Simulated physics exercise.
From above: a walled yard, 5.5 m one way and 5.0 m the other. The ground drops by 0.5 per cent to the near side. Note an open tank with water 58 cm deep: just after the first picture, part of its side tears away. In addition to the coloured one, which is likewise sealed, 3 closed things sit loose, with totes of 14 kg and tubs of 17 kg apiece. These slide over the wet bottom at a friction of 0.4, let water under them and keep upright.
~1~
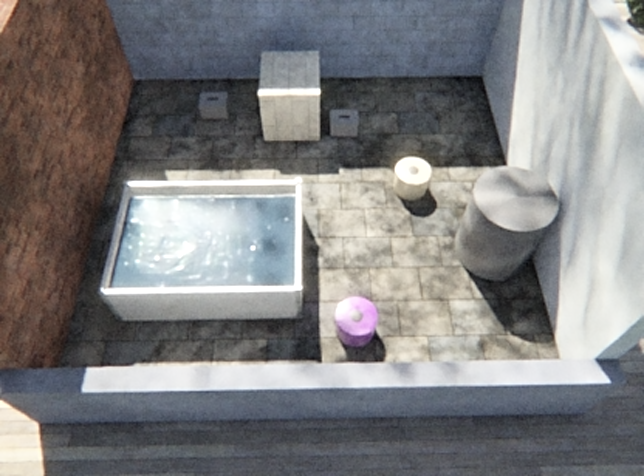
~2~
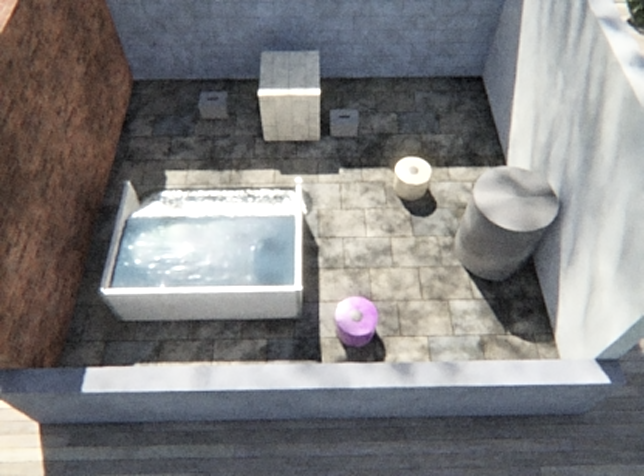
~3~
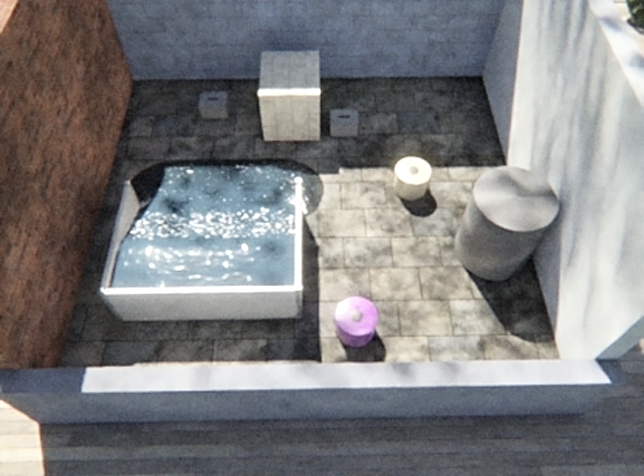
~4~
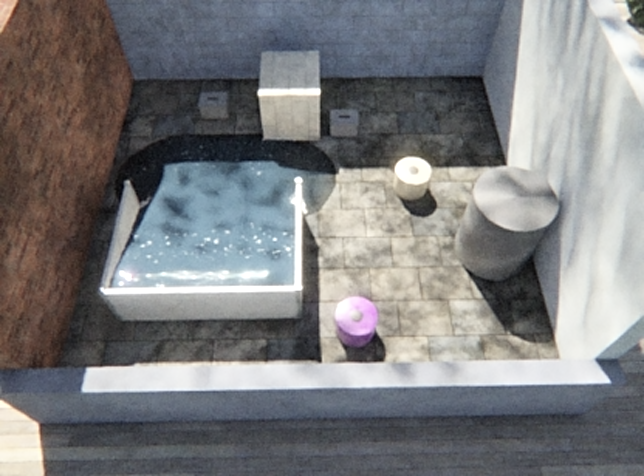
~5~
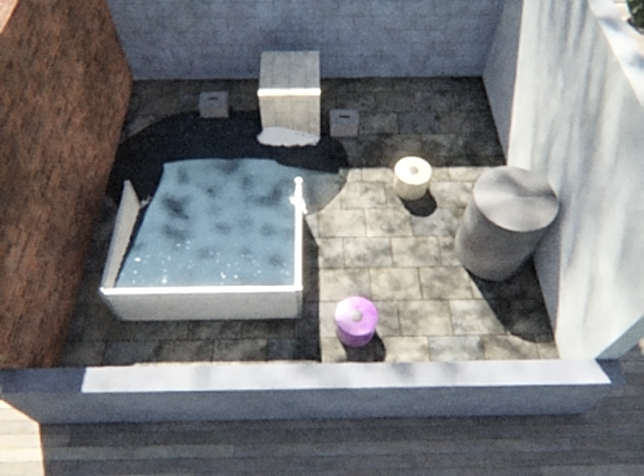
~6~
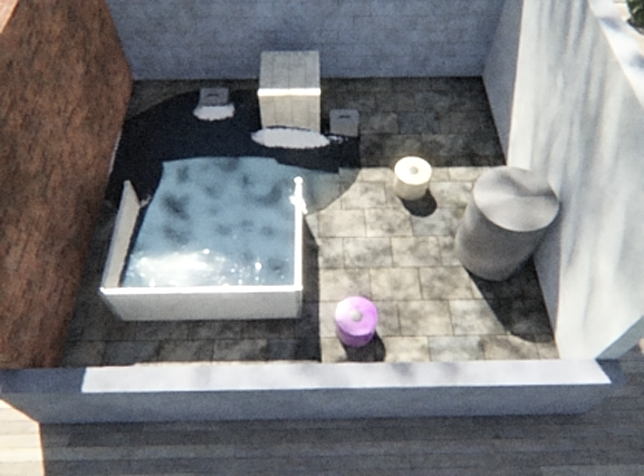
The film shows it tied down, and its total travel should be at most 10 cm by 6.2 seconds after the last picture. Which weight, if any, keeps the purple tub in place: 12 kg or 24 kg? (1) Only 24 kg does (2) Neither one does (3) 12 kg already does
Option 3: 12 kg already does.
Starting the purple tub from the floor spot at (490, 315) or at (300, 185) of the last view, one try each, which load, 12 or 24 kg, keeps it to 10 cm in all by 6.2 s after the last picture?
In that order: Either load holds; neither is enough.
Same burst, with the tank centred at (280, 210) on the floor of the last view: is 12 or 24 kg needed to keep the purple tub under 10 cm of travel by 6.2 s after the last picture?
Then, put simply, the lighter one does it.
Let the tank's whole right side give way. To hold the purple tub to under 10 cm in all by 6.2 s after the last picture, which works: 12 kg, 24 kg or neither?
In that case no choice suffices.
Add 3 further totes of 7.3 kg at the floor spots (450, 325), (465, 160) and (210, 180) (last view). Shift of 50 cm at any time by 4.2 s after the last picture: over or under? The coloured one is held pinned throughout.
In that order: Not as far, then farther, then farther.
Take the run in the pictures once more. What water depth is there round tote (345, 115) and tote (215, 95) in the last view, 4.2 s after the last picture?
About 4 and 9 cm.
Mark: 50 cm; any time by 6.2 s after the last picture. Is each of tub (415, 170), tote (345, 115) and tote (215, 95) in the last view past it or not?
First one stays inside, second one stays inside, third one crosses the line.
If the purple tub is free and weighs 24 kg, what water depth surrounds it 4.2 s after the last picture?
About 1 cm.
Then, 0.6 s after the last picture the purple tub would be 0 cm from its start with 12 kg and 0 cm from its start with 24 kg; 0 cm of water round it then.
Then, 2.3 s after the last picture the purple tub would be 0 cm from its start with 12 kg and 0 cm from its start with 24 kg; 0 cm of water round it then.
Then, 4.2 s after the last picture the purple tub would be 0 cm from its start with 12 kg and 0 cm from its start with 24 kg; 1 cm of water round it then.
Then, 6.2 s after the last picture the purple tub would be 5 cm from its start with 12 kg and 0 cm from its start with 24 kg; 8 cm of water round it then.
